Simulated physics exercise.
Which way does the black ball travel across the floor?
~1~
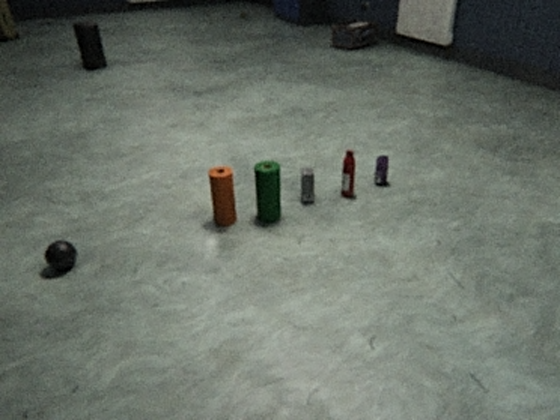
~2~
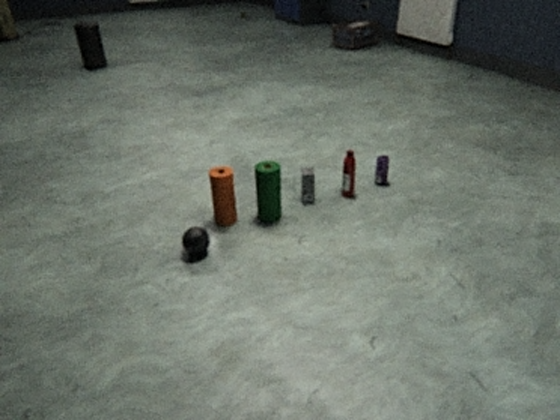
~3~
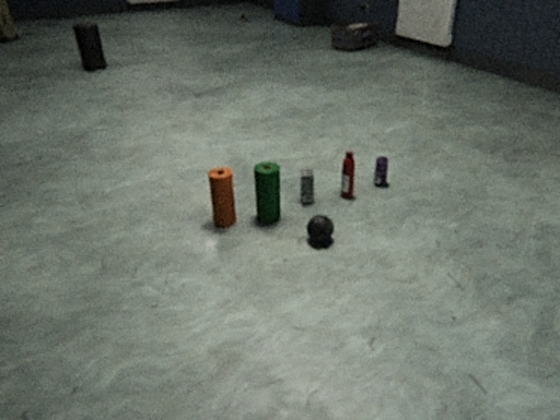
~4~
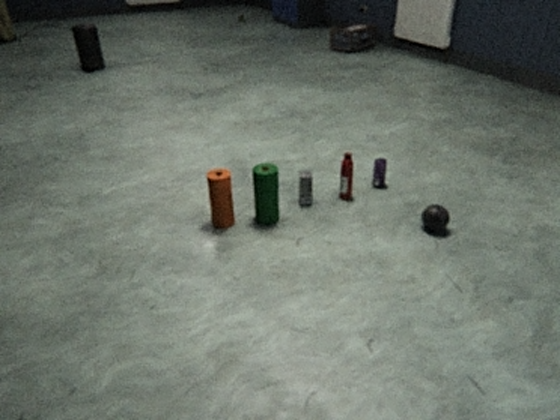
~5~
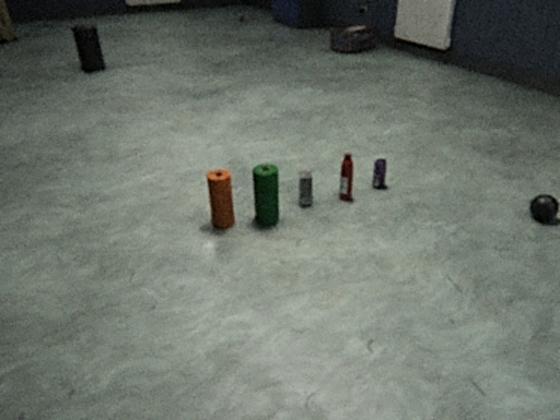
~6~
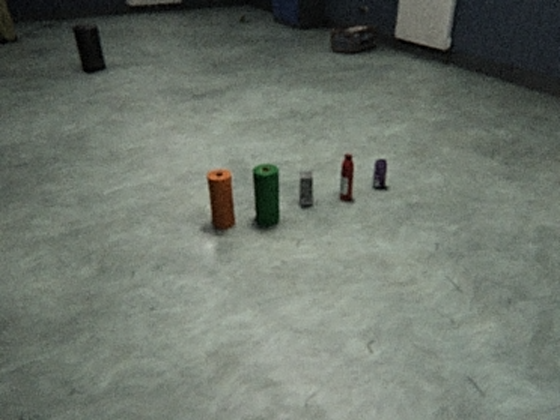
The black ball travels to the right, passing in front of the standing things and leaving the view on that side.
